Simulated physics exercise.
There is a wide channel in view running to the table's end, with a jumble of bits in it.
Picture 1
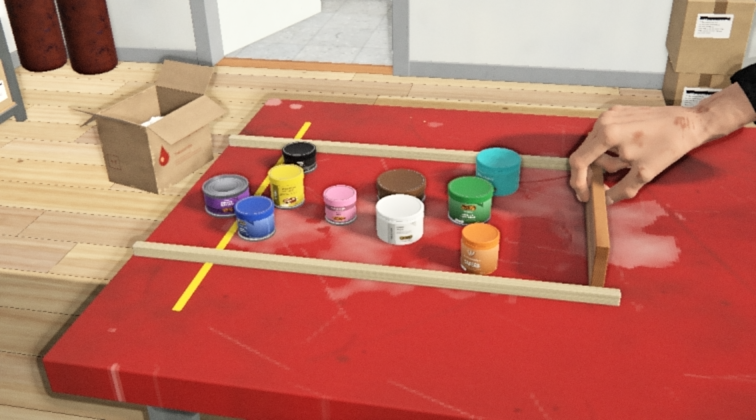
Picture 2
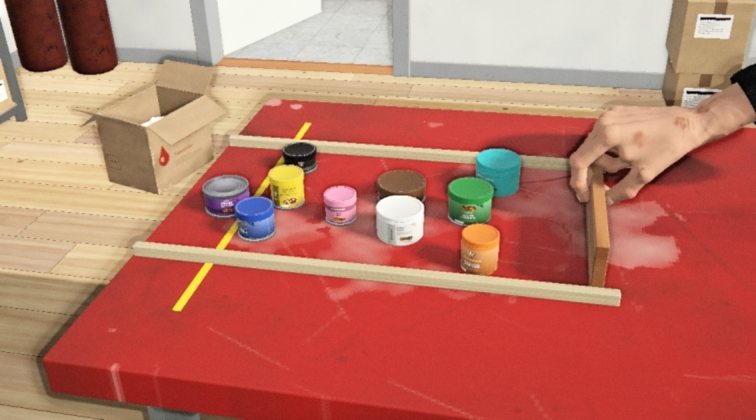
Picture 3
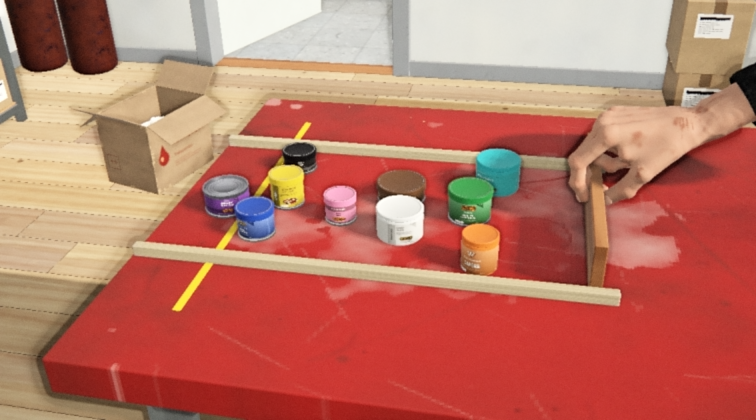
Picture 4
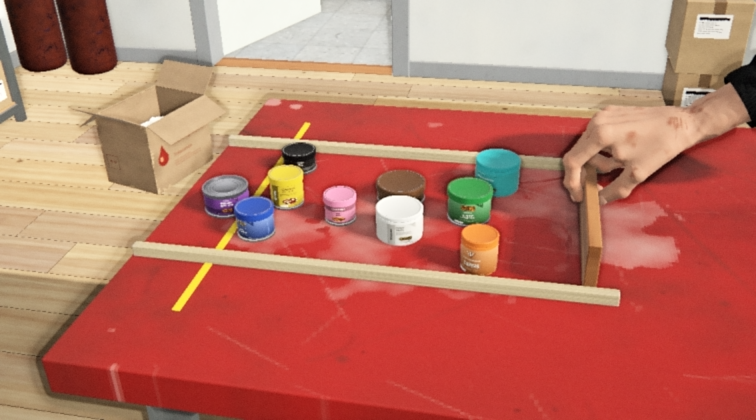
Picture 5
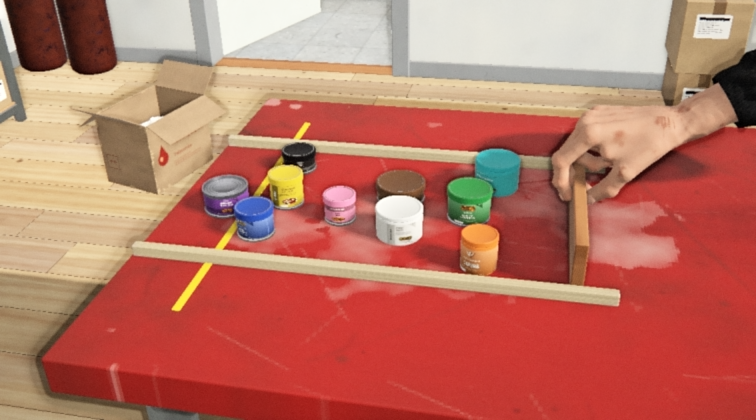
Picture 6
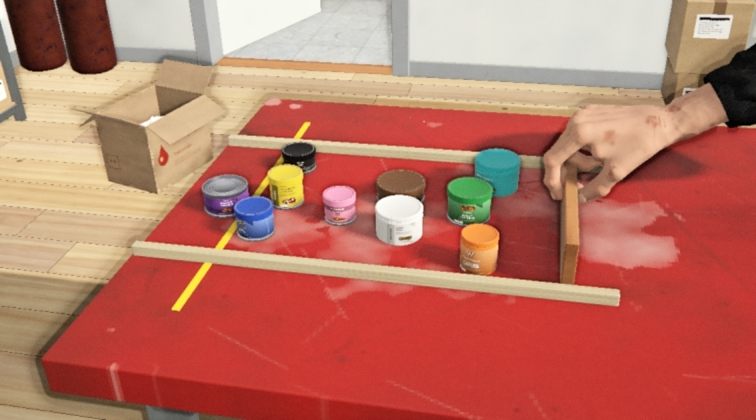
At the start, a hand holds a wooden board upright at the right of a channel between two pale strips on a red table, with colourful paint pots inside and a yellow tape line at left. The hand then slides the board slightly left, while the pots stay where they are.
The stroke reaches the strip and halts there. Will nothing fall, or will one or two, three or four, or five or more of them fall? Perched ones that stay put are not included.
One or two fall.
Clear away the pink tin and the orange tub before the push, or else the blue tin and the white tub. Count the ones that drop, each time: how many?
Well, the first time you'd get 1, and the next time 1.
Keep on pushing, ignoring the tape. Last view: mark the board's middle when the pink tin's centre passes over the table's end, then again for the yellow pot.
For the pink tin at (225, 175), for the yellow pot at (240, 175).
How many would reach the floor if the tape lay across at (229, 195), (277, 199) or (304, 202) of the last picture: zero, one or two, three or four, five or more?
First three to four, then zero, and last zero.
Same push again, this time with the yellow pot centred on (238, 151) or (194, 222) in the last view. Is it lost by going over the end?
First: Gone; second: Gone.
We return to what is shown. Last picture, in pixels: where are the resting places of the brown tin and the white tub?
The brown tin comes to rest close to (230, 168), while the white tub rests close to (212, 213).
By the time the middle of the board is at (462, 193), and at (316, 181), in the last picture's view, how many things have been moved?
First 3 and then 10.
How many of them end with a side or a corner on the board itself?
Well, it touches 4.
A little later, none off yet; purple tin at rest near (226, 196); blue tin at rest near (255, 219); black pot at rest near (299, 158).
Next, none off yet; purple tin shifted a little near (210, 197); blue tin shifted about its own width near (221, 223); black pot shifted about its own width near (273, 151).
When it is over, the number that fall off is one or two; down, purple tin.
